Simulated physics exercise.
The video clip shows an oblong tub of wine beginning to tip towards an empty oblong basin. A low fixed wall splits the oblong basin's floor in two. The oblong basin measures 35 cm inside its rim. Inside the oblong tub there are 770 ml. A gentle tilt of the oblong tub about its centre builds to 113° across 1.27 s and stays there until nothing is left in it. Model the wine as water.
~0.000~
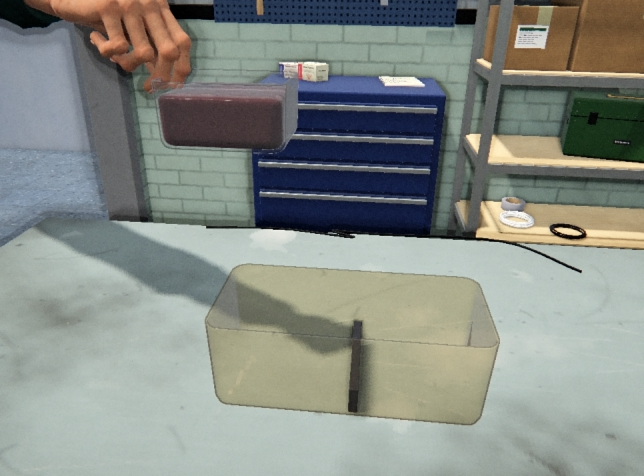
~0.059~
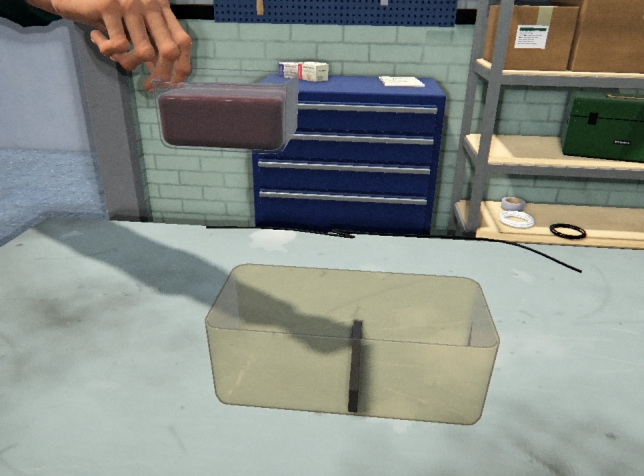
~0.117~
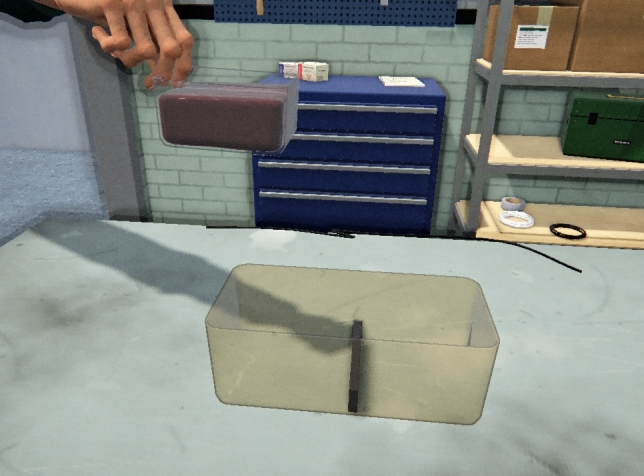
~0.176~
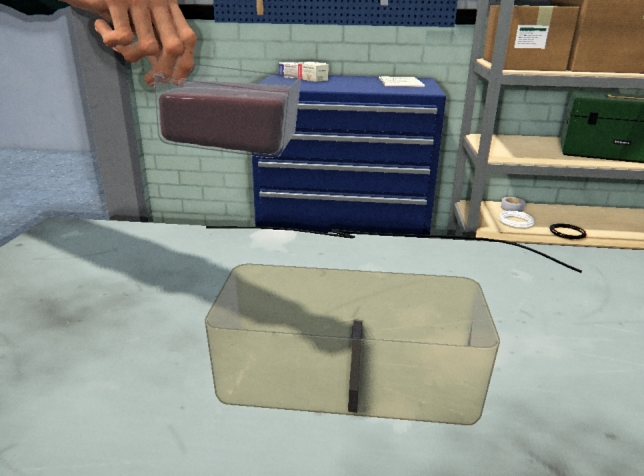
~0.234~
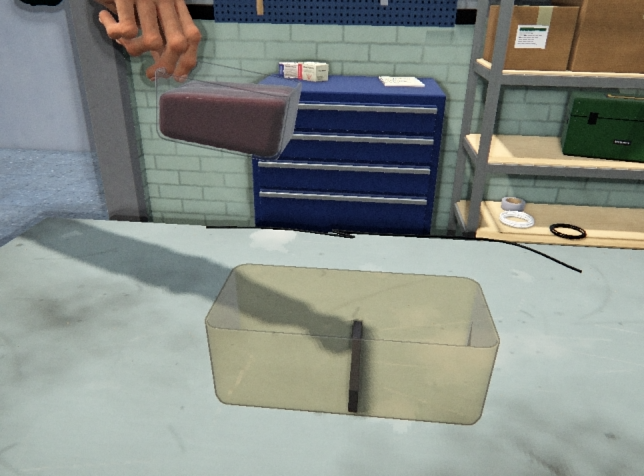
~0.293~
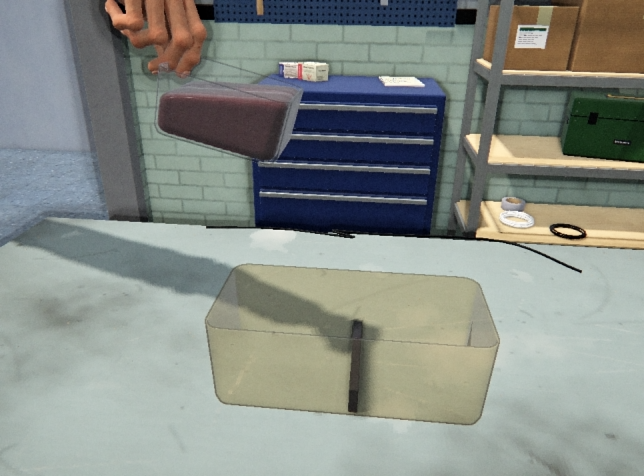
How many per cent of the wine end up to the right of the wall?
About 61 per cent.
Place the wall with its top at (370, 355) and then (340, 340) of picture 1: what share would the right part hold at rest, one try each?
First try about 45 %, second try about 70 %.
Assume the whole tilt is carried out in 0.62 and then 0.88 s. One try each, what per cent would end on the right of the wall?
It comes to 45 per cent, and then 55 per cent.
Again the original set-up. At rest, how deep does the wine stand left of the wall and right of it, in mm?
About 10 mm left, about 20 mm right.
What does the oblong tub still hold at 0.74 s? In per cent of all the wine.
Roughly 40 per cent.
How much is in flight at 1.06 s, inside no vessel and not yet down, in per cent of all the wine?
Something like 12 per cent is in the air then.
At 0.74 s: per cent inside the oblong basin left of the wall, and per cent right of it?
Left roughly 4, right roughly 10.
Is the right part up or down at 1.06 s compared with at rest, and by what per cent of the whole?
Net change: A rise of about 2 %.
Then, 0.74 s in, the tilt is 70° and 39 per cent is still to pour, 4 is left of the wall and 10 right of it.
Then, 1.06 s in, the tilt is 106° and 6 per cent is still to pour, 22 is left of the wall and 59 right of it.
Then, 1.40 s in, the tilt is 113° and 0 per cent is still to pour, 37 is left of the wall and 61 right of it.
Then, 1.77 s in, the tilt is 113° and 0 per cent is still to pour, 37 is left of the wall and 61 right of it.
Finally, 37 per cent lies left of the wall, 61 right of it and 2 outside.
